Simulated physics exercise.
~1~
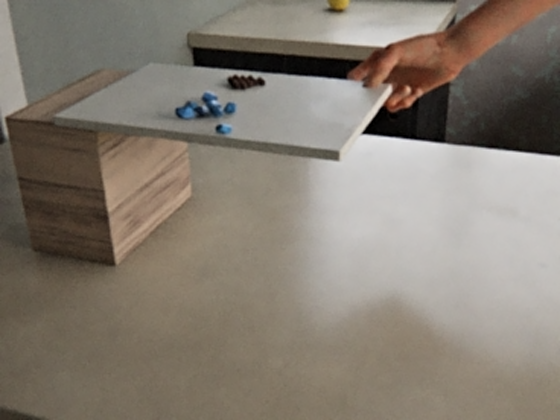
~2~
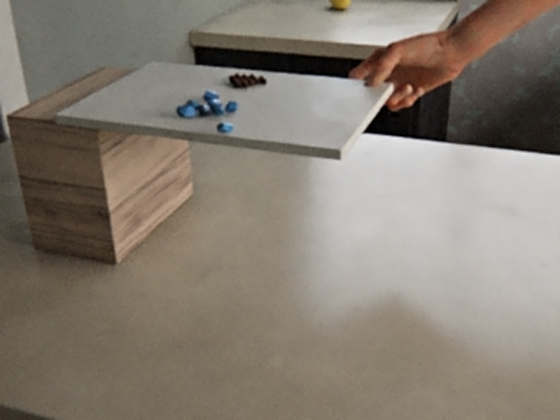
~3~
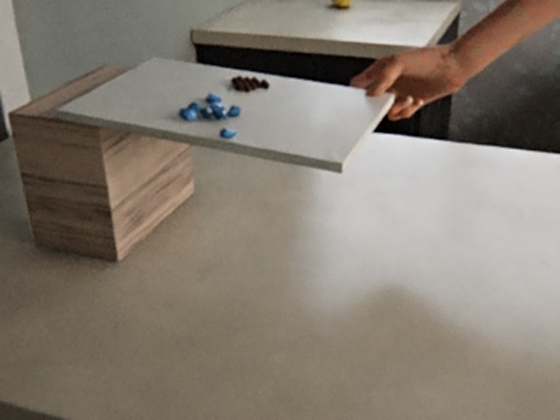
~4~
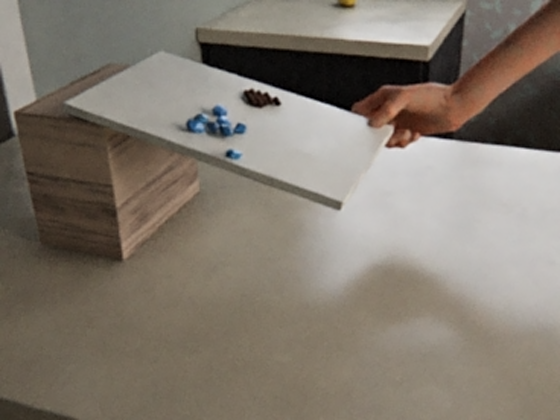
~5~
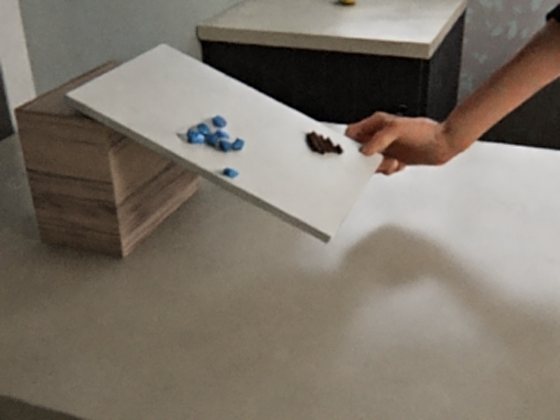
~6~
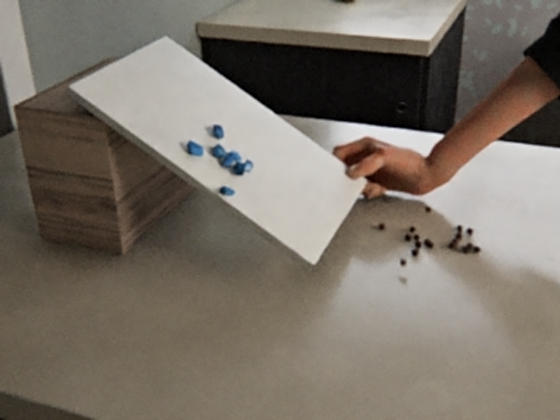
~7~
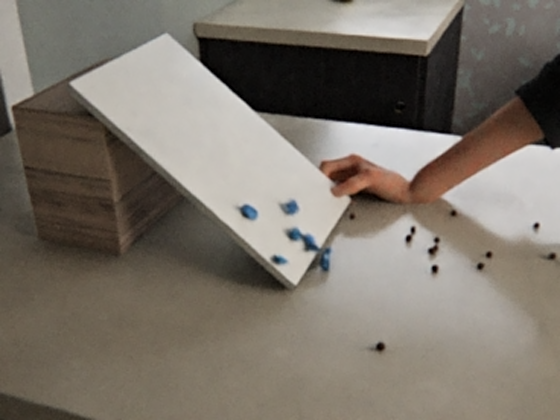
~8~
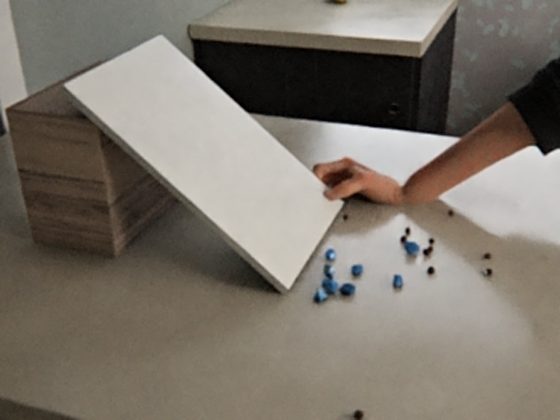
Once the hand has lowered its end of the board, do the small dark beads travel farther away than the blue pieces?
Yes, the dark beads roll off first and scatter farther across the table, while the blue pieces slide down later and mostly stop near the foot of the board.
